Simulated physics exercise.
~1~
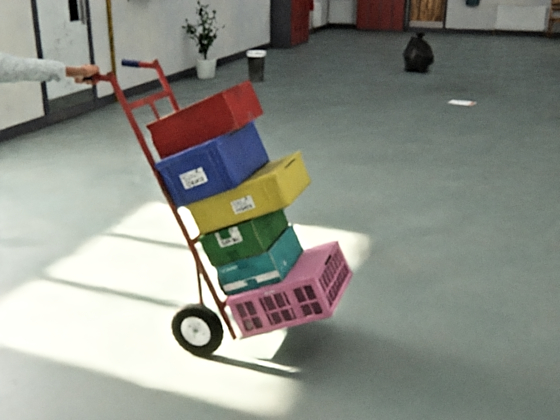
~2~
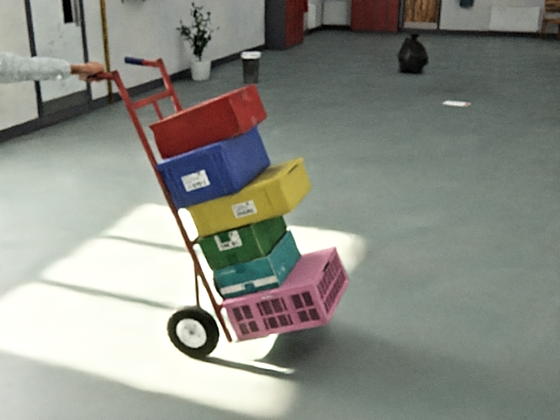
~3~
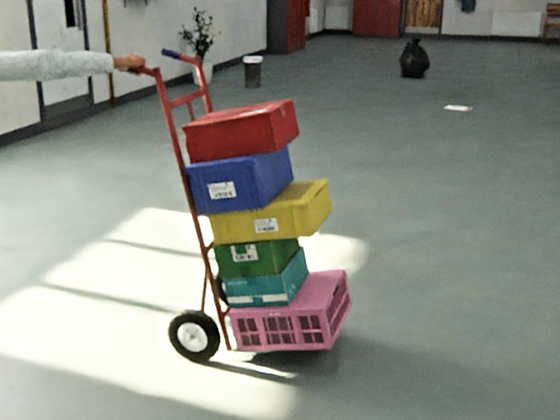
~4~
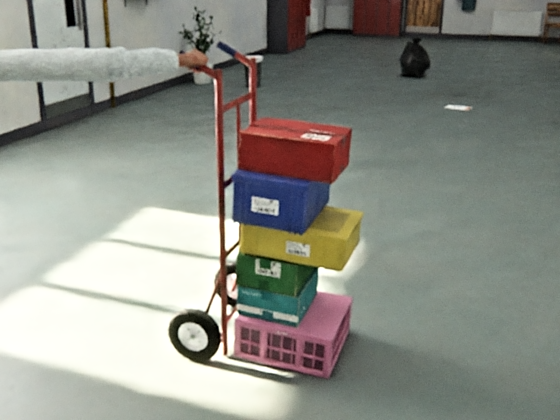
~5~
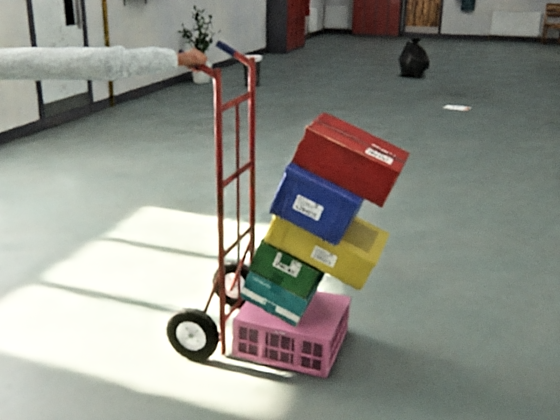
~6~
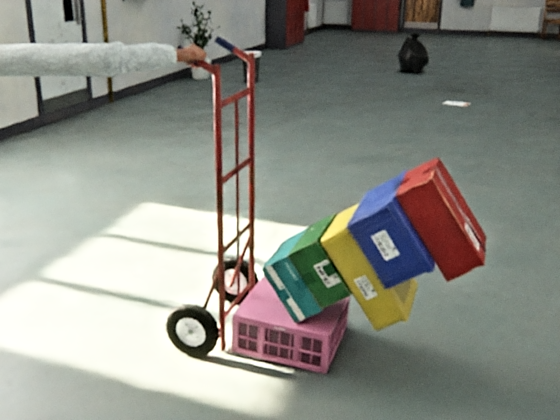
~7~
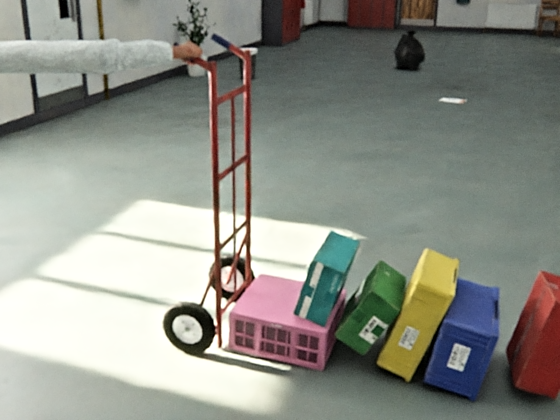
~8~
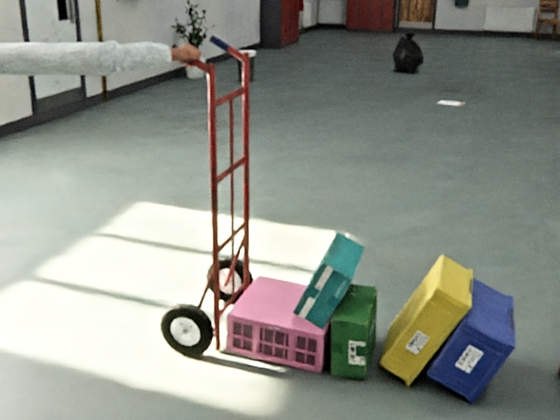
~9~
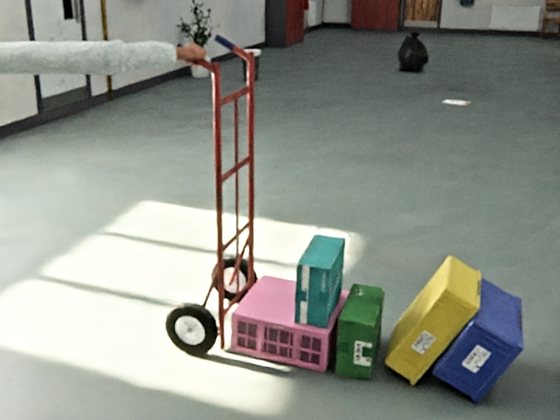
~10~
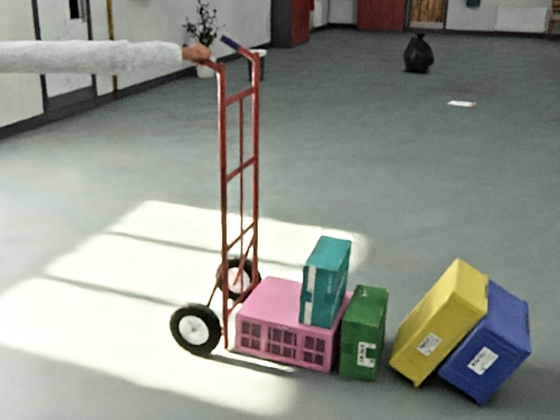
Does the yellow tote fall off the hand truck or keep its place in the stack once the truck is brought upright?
The yellow tote falls off the truck. It tips over to the right with the containers around it and ends up on the floor, leaning beside the blue tote.
To begin with, a hand holds a red hand truck tilted back, loaded with a pink crate and a leaning stack of turquoise, green, yellow, blue and red containers. The arm pushes the handles forward until the truck stands upright. The stack above the pink crate keeps going, tipping over to the right and spilling onto the floor. The red box goes out of view on the right. At the end, the green, yellow and blue containers rest on the floor, while the turquoise box lies tipped over on the pink crate, which remains in place.
